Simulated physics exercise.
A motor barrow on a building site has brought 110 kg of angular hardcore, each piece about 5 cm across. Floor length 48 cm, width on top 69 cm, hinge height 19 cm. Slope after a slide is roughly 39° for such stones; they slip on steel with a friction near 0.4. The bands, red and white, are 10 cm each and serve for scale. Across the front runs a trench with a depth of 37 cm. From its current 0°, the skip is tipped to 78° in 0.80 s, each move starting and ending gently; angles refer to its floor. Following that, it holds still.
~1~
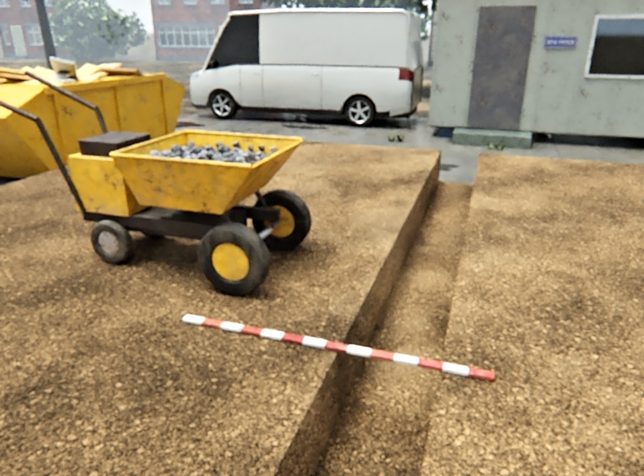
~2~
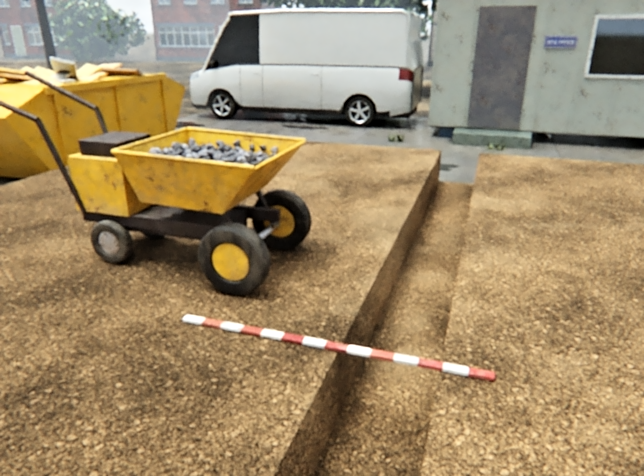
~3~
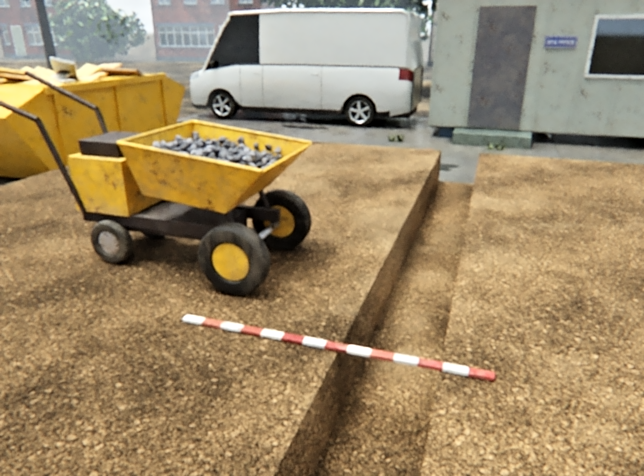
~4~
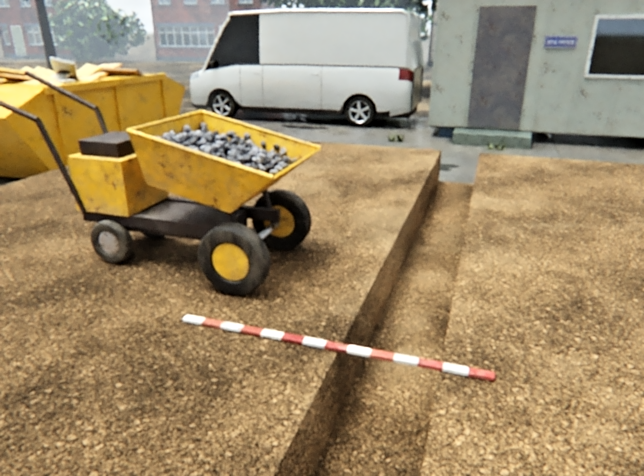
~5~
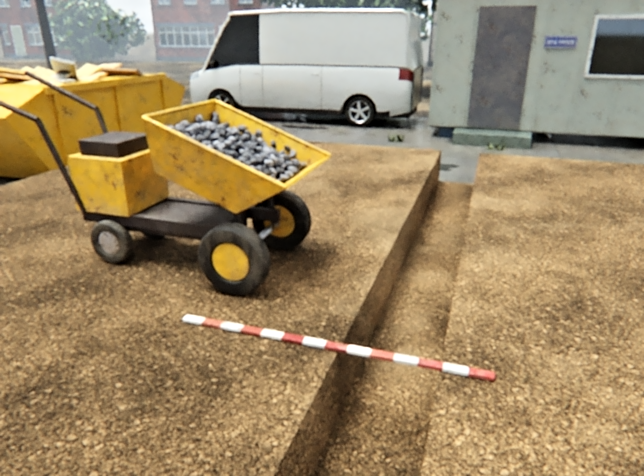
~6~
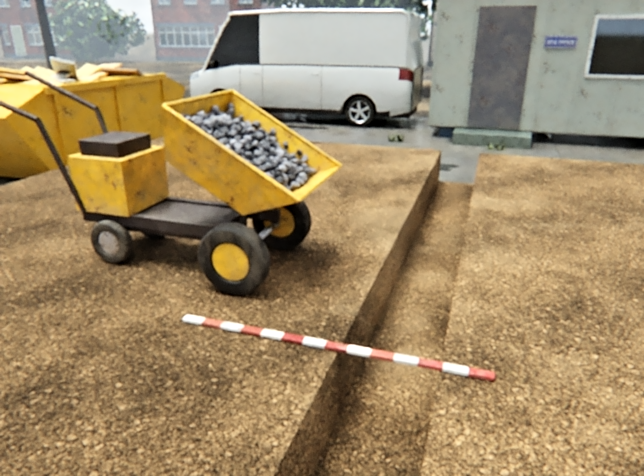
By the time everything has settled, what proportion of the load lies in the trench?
About 91 percent of the load.
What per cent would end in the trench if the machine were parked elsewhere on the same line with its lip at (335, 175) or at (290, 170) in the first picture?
First place: Near 45%; second place: Near 95%.
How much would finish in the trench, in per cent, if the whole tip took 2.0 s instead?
Near 85 per cent.
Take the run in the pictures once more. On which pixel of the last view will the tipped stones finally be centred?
At about pixel (409, 339) in the last view.
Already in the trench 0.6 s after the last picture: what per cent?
At that moment: Approx. 35 %.
Then, 0.3 s after the last picture the floor is at 66°, 100 % in the skip; the foremost stones are at (329, 231).
Then, 0.6 s after the last picture the floor is at 78°, 57 % in the skip, 10 % short of the trench, 33 % in the trench; the foremost stones are at (418, 348).
Then, 0.9 s after the last picture the floor is at 78°, 12 % in the skip, 12 % short of the trench, 76 % in the trench; the foremost stones are at (442, 351).
Then, 2.9 s after the last picture the floor is at 78°, 0 % in the skip, 9 % short of the trench, 91 % in the trench; the foremost stones are at (444, 345).
